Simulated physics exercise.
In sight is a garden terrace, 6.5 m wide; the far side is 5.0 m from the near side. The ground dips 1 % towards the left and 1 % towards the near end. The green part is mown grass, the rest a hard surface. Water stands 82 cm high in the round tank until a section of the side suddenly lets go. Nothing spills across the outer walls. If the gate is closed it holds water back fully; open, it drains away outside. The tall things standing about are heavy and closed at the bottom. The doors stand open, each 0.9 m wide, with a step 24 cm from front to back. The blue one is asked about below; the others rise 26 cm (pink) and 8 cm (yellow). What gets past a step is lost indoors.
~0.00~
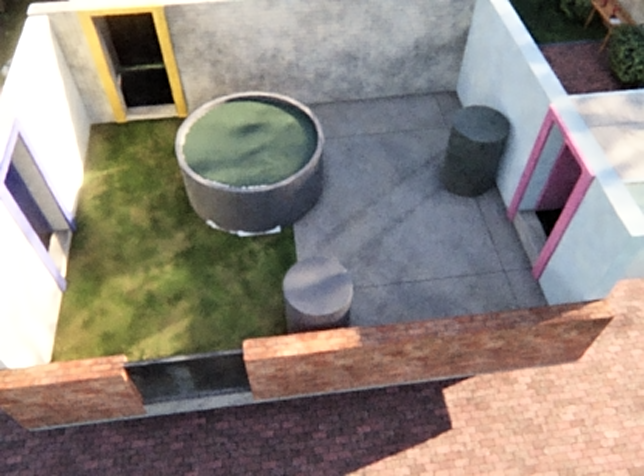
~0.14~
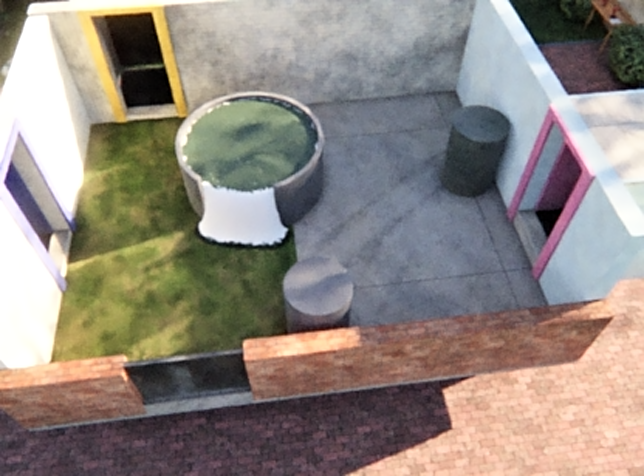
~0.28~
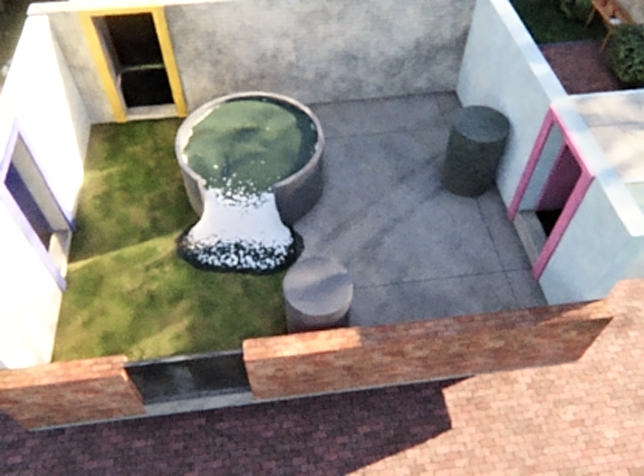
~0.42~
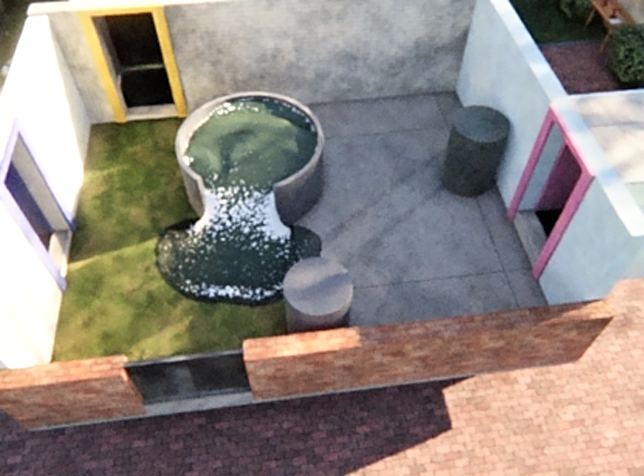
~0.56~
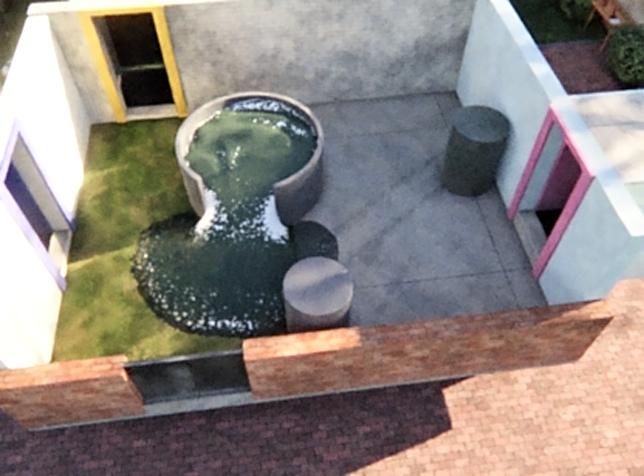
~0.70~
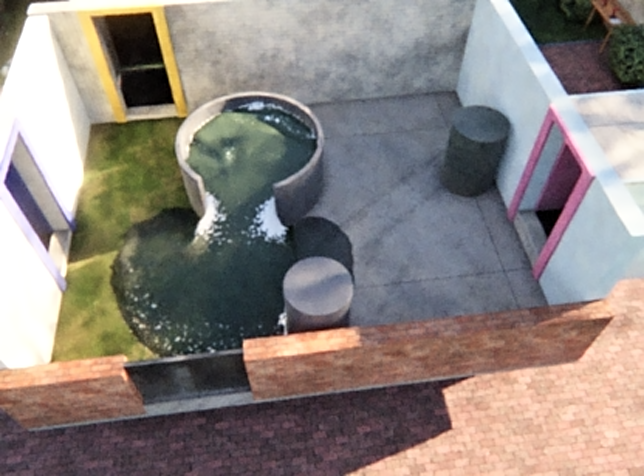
Dark green water pours from a gap in the round tank and spreads across the grass and paving.
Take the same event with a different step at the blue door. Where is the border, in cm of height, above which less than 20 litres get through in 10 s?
Close to 12.5 cm is just enough.
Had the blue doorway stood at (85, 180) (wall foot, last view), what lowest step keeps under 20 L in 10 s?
Roughly 10.5 cm.
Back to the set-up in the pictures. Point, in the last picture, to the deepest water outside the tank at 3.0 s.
At about (60, 397).
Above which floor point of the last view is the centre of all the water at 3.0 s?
Near (223, 265).
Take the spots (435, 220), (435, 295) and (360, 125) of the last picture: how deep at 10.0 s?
In that order: 5, 7 and 5 cm.
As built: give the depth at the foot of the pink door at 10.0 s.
About 5.5 cm.
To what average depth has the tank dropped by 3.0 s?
About 27 cm.
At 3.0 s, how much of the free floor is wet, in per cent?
Some 50 per cent of it.
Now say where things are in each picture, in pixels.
The first frame shows still water, 82 cm deep, in the round tank at (251, 142); the blue door at (40, 211) is dry.
In the second frame, the gap is at (240, 216), the front 0.3 m out at (208, 240); the back of the round tank holds 82 cm.
In the third frame, water pours out at (240, 219) and has run 0.7 m, to (269, 270); about 12 cm deep outside, 82 cm at the back.
In the fourth frame, the front is at (254, 302), 1.2 m from the gap at (240, 220); 2.3 m2 of floor is wet, 80 cm left at the back.
In the fifth frame, water pours out at (240, 220) and has run 1.7 m, to (209, 331); about 8 cm deep outside, 72 cm at the back.
In the sixth frame, the front is at a hidden place, 2.1 m from the gap at (240, 220); 5.7 m2 of floor is wet, 66 cm left at the back; the blue door at (40, 211), 2.5 m from the gap, is still 0.8 m from the nearest water.
After 1.4 s water covers 35 % of the floor, deepest (42 cm) near (254, 373); it has not reached the blue door.
After 3.0 s water covers 50 % of the floor, deepest (34 cm) near (60, 397); 15 cm at the blue door, 3 litres in over its 9 cm step.
After 10.0 s water covers 100 % of the floor, deepest (14 cm) near (62, 297); 13 cm at the blue door, 70 litres in over its 9 cm step.
At the blue door as built, the water arrived by 1.7 s and peaked near 16 cm at 2.8 s.
With a step of 11 cm, 35 litres would have come in within the 10 s; with 15 cm, 4 litres. So under 20 litres takes about 12.5 cm.
